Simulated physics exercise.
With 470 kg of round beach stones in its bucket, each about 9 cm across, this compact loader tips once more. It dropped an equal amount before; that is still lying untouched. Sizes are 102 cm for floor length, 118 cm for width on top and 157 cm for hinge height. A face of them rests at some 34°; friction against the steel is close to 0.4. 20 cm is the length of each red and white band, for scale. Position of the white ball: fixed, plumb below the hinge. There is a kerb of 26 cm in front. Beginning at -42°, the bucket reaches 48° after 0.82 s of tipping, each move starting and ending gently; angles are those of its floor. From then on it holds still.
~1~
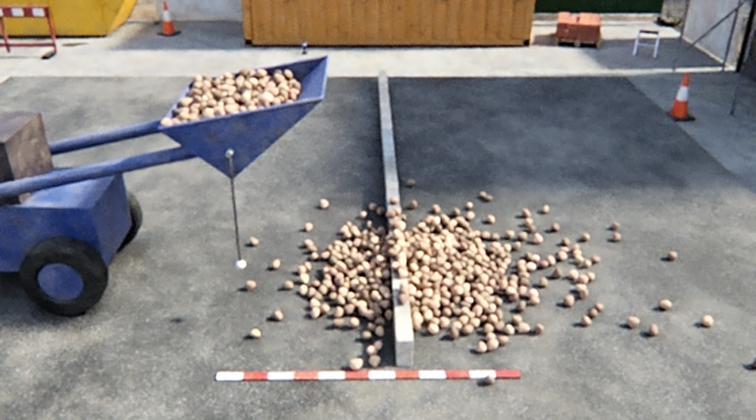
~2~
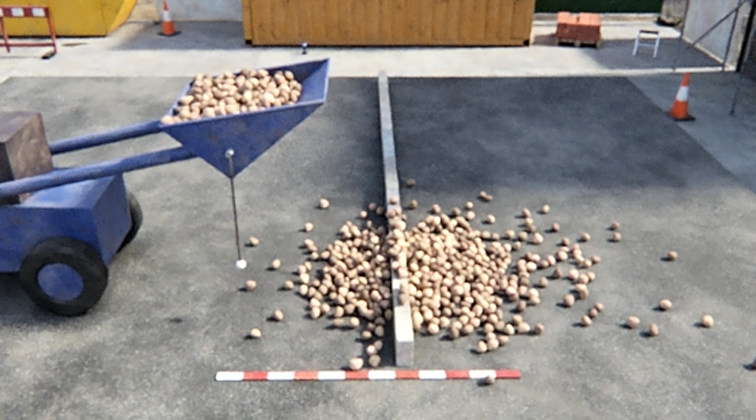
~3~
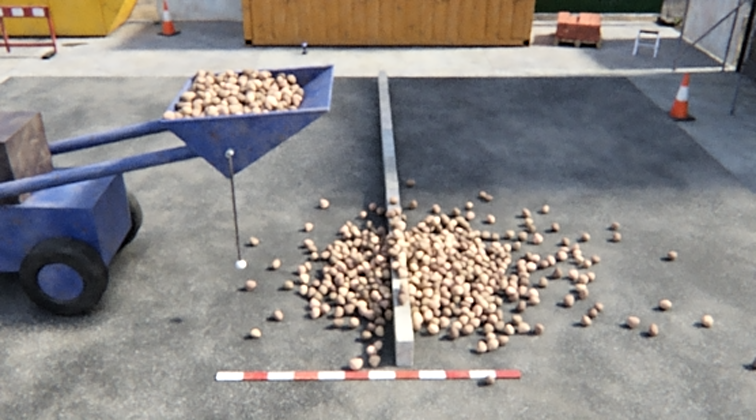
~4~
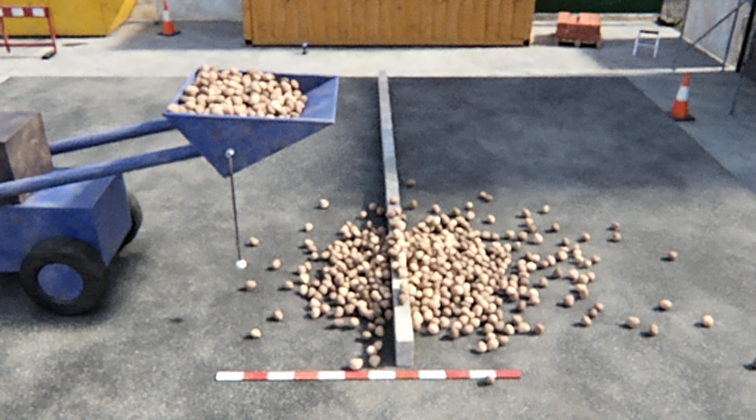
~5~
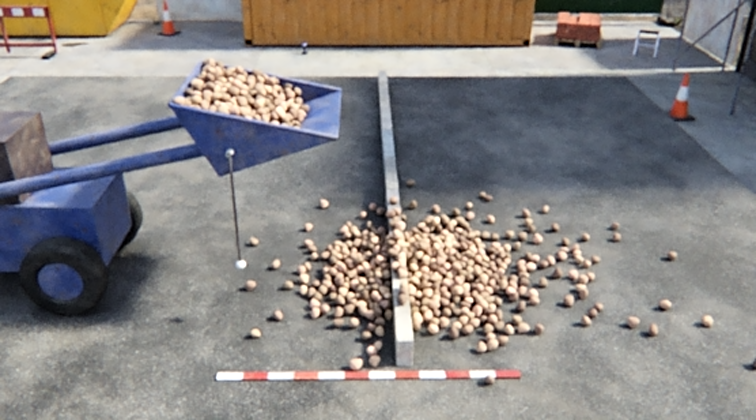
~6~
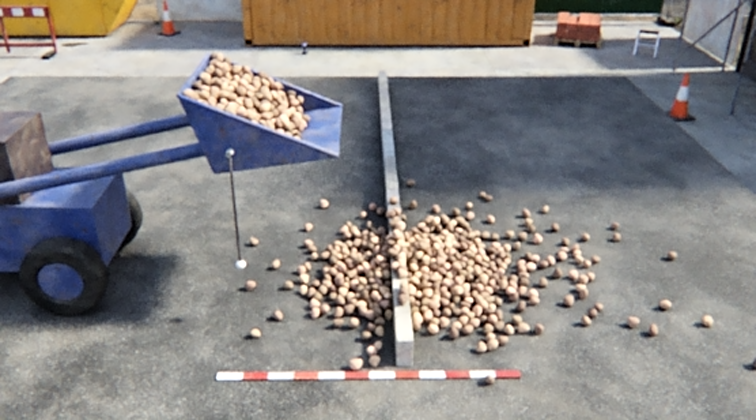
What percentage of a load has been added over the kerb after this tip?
2 %.
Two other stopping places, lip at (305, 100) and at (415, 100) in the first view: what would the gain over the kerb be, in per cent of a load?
Near 0 per cent from the first place, 90 from the second.
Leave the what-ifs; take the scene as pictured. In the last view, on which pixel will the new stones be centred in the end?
Centre: Approx. (349, 263).
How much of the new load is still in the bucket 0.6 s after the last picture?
Close to 65 in a hundred.
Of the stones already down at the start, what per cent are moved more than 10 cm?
About 10 %.
Then, 0.3 s after the last picture the floor is at 35°; in per cent of one load, 100 in the bucket, 41 on this side of the kerb, 59 over the kerb; the foremost stones are at (679, 291).
Then, 0.6 s after the last picture the floor is at 48°; in per cent of one load, 65 in the bucket, 76 on this side of the kerb, 59 over the kerb; the foremost stones are at (679, 291).
Then, 0.9 s after the last picture the floor is at 48°; in per cent of one load, 5 in the bucket, 136 on this side of the kerb, 59 over the kerb; the foremost stones are at (679, 291).
Then, 3.7 s after the last picture the floor is at 48°; in per cent of one load, 0 in the bucket, 139 on this side of the kerb, 61 over the kerb; the foremost stones are at (679, 291). Net gain over the kerb, 2.
